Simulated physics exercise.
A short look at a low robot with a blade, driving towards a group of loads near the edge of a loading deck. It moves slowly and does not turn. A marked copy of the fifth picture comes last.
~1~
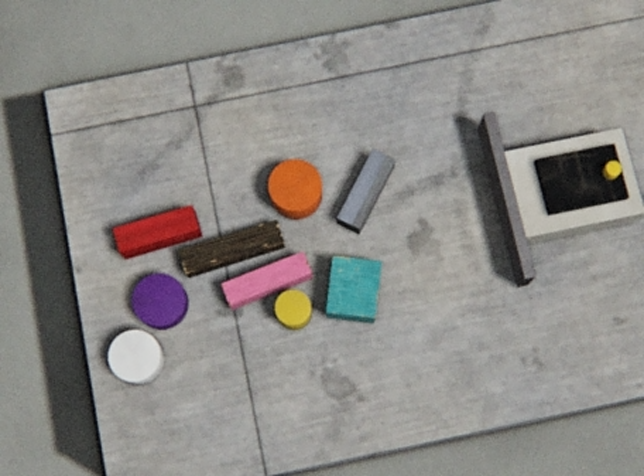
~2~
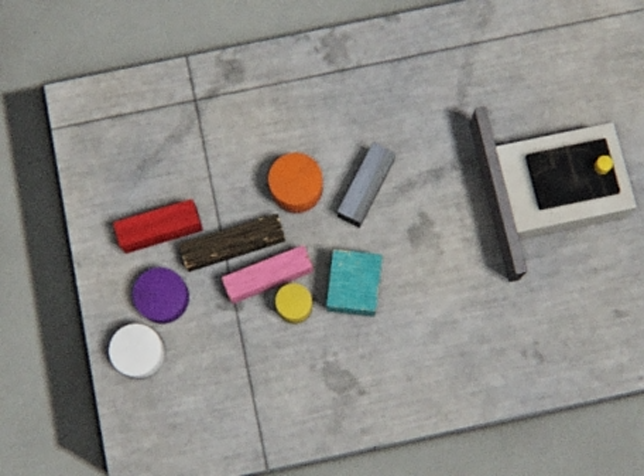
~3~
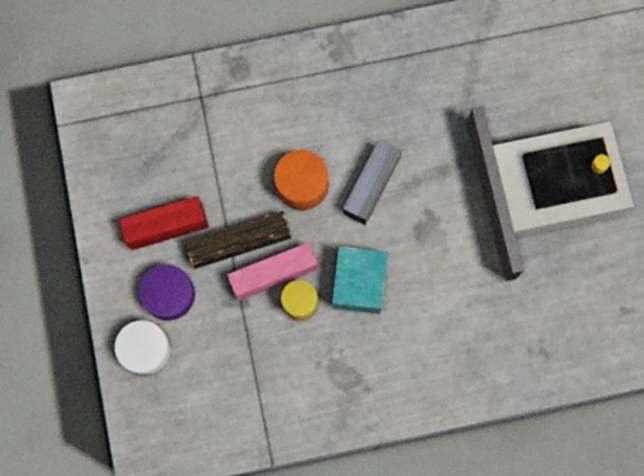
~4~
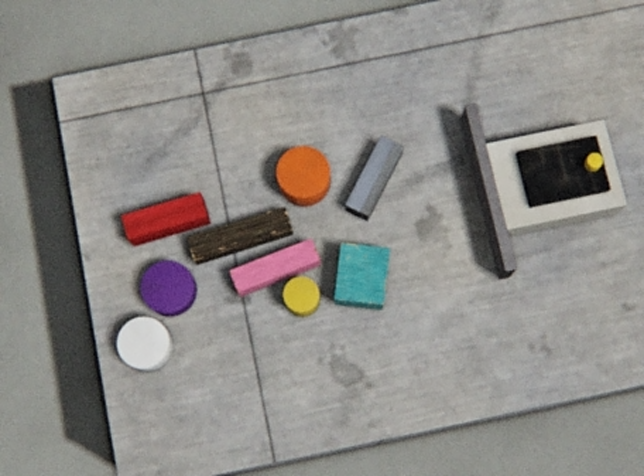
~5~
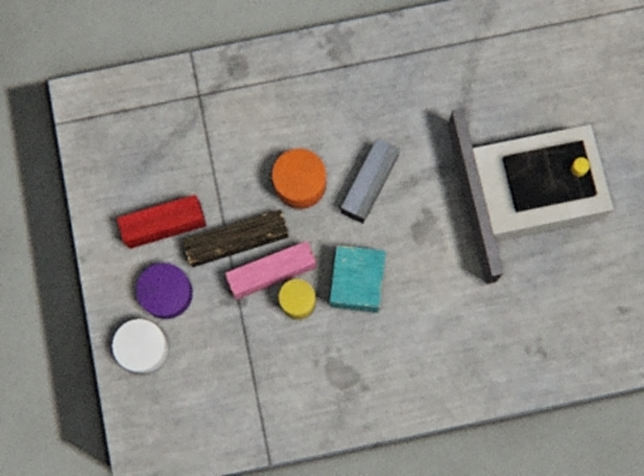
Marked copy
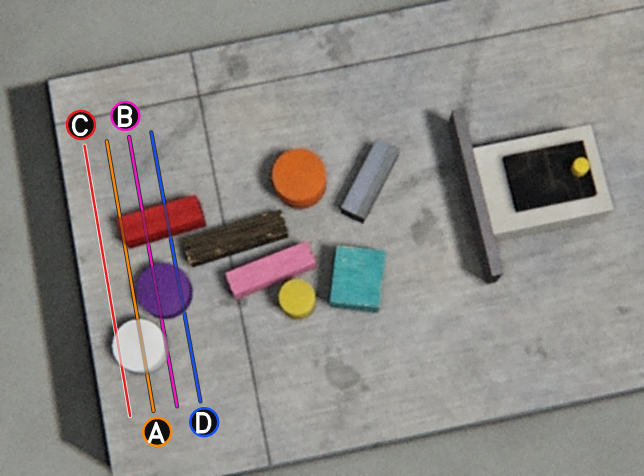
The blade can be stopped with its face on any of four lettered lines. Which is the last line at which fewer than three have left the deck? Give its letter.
Line D.
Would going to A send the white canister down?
By then, yes.
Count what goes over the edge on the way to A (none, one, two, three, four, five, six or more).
By then, six or more.
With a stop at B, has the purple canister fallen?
Yes.
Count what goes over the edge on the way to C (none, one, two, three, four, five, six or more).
In all, six or more.
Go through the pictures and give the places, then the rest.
Black bar (233, 249); turquoise crate (354, 290); orange canister (296, 190), in the first frame.
Robot (567, 175); white canister (138, 351), in the second frame.
Robot (564, 174); purple canister (167, 293), in the third frame.
Robot (557, 172); grey stick (375, 178), in the fourth frame.
Robot (543, 177); black bar (237, 239); turquoise crate (358, 279); orange canister (300, 180), in the fifth frame.
On the marked copy, A at (130, 273); B at (152, 268); C at (107, 277); D at (175, 263).
Following D. Soon after the start, robot (435, 199); turquoise crate (348, 286); grey stick (343, 198).
Later, robot (327, 221); purple canister (101, 298); red stick (133, 227).
In the end, robot (241, 239); red stick over the edge; purple canister over the edge; two fallen.
As for the rest, A drops seven; B drops five; C drops seven.
